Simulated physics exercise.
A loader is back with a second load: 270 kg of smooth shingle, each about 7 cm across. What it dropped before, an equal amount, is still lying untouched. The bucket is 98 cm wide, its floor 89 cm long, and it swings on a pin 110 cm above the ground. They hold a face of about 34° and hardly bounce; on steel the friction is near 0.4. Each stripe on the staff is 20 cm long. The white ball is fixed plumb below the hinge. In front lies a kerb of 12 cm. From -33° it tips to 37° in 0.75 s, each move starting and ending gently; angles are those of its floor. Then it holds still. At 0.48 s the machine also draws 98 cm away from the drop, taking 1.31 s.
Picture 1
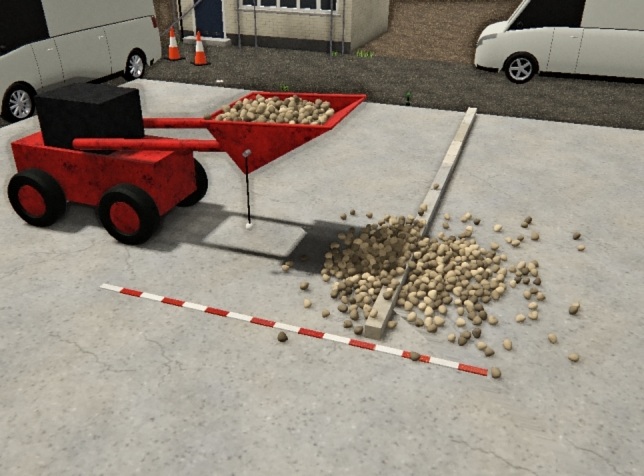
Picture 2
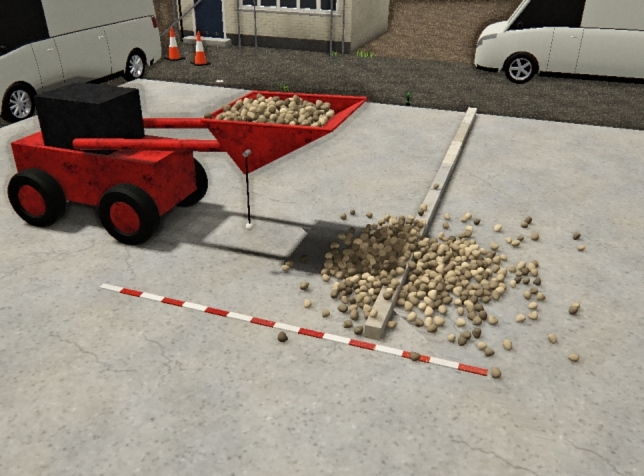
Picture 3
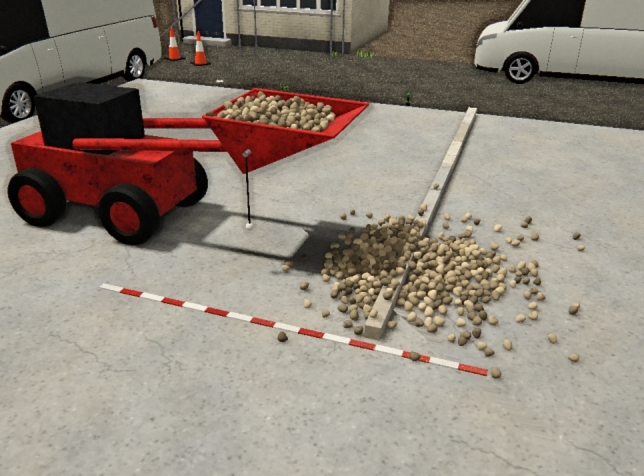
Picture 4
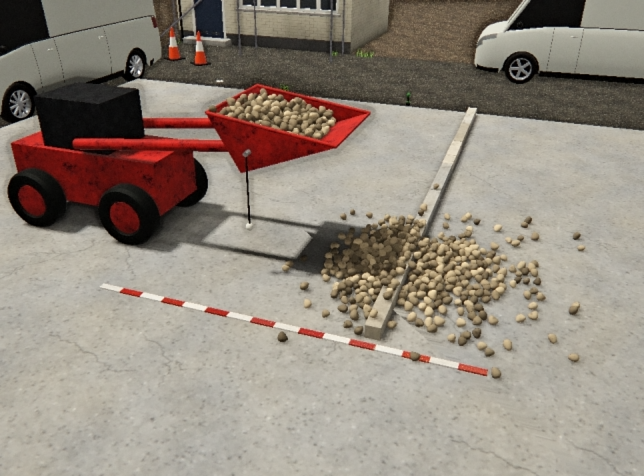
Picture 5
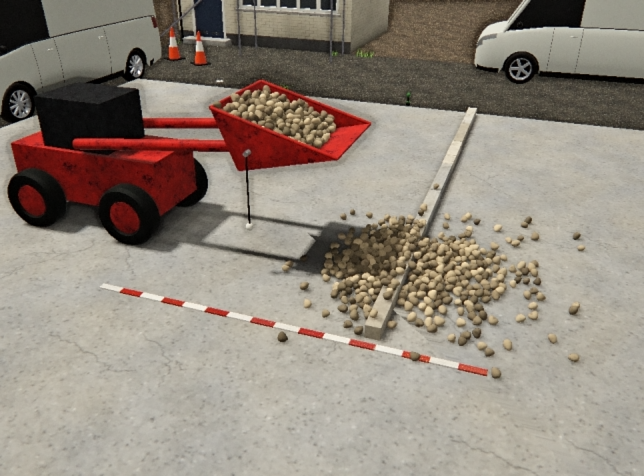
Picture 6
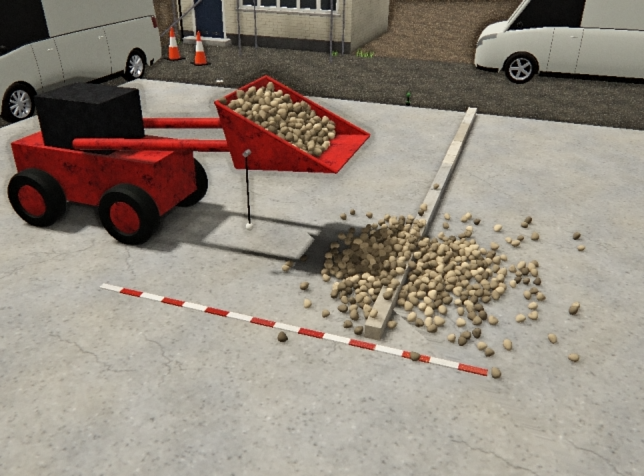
A red four-wheeled loader with a black box on top stands at the left of a grey concrete yard, seen from above, with white vans and orange cones behind. Its raised bucket holds pale brown rounded stones, and more lie heaped across a long pale kerb at the right, beyond a red-and-white staff. The bucket slowly tilts forward, its front edge lowering, while the loader, heap and camera stay still.
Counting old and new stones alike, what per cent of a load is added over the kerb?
Roughly 0 per cent of a load more.
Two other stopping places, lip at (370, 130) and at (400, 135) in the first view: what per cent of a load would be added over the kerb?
First some 5, then 25 per cent.
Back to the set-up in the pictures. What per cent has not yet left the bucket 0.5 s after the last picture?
About 70 per cent.
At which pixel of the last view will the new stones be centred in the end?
Around (327, 245).
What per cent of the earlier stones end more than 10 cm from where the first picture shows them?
About 0 per cent.
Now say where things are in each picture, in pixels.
In the first frame, lip at (332, 128), floor tilted -33°, highest stones at (282, 104). The earlier load is highest near (400, 244), 20 cm above ground level, 53 % on this side of the kerb, 47 % over the kerb.
In the second frame, lip at (333, 130), floor tilted -32°, highest stones at (278, 104).
In the third frame, the bucket is at -28°, its lip at (335, 137); the top of the load is at (266, 104).
In the fourth frame, the bucket is at -22°, its lip at (337, 147); the top of the load is at (260, 101).
In the fifth frame, the bucket is at -14°, its lip at (338, 159); the top of the load is at (259, 96).
In the sixth frame, lip at (337, 173), floor tilted -6°, highest stones at (263, 93).
Then, 0.2 s after the last picture the floor is at 26°; in per cent of one load, 100 in the bucket, 53 on this side of the kerb, 47 over the kerb; the foremost stones are at (564, 293).
Then, 0.5 s after the last picture the floor is at 37°; in per cent of one load, 69 in the bucket, 84 on this side of the kerb, 47 over the kerb; the foremost stones are at (564, 293).
Then, 1.9 s after the last picture the floor is at 37°; in per cent of one load, 0 in the bucket, 153 on this side of the kerb, 47 over the kerb; the foremost stones are at (564, 293).
Then, 4.4 s after the last picture the floor is at 37°; in per cent of one load, 0 in the bucket, 153 on this side of the kerb, 47 over the kerb; the foremost stones are at (564, 293). Net gain over the kerb, 0.
